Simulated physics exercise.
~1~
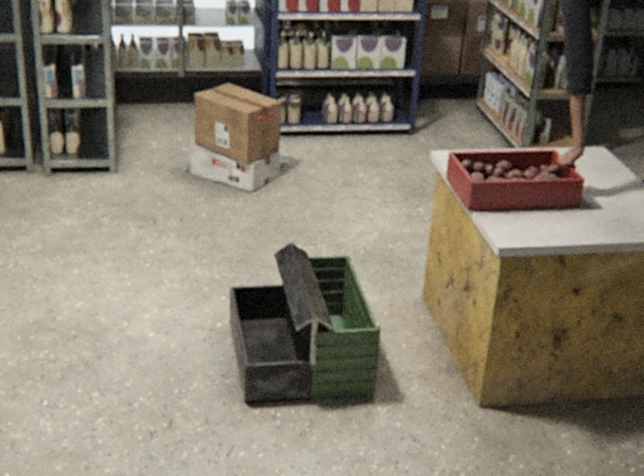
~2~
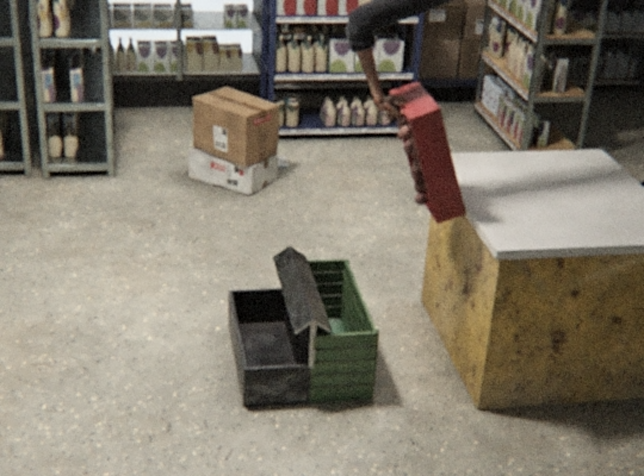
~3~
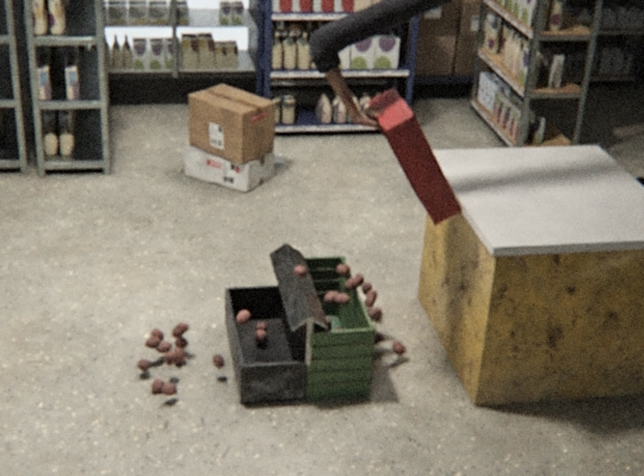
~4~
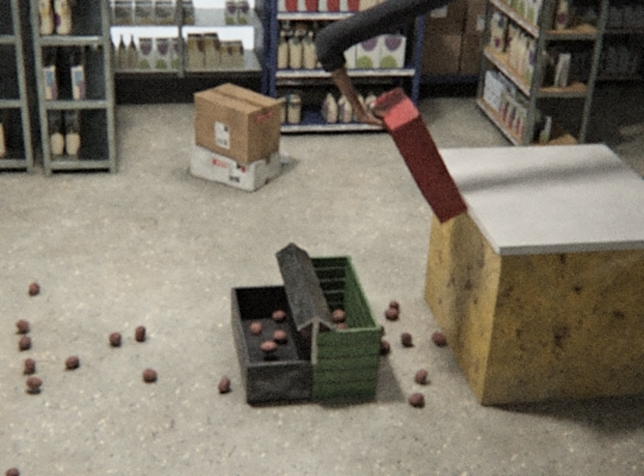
In a storeroom with stocked shelves, seen from slightly above, a red crate of reddish potatoes sits on a pale-topped yellow bench at right, a dark-sleeved arm reaching to it. On the floor to its left stand a green bin and a black tote, with a dark roof-shaped splitter between them, and stacked cartons behind. The arm tips the crate steeply over the bench's left edge. Potatoes tumble onto the splitter and containers, many bouncing onto the floor. They scatter on both sides, leaving some in the containers and others strewn around, while the emptied crate stays tilted.
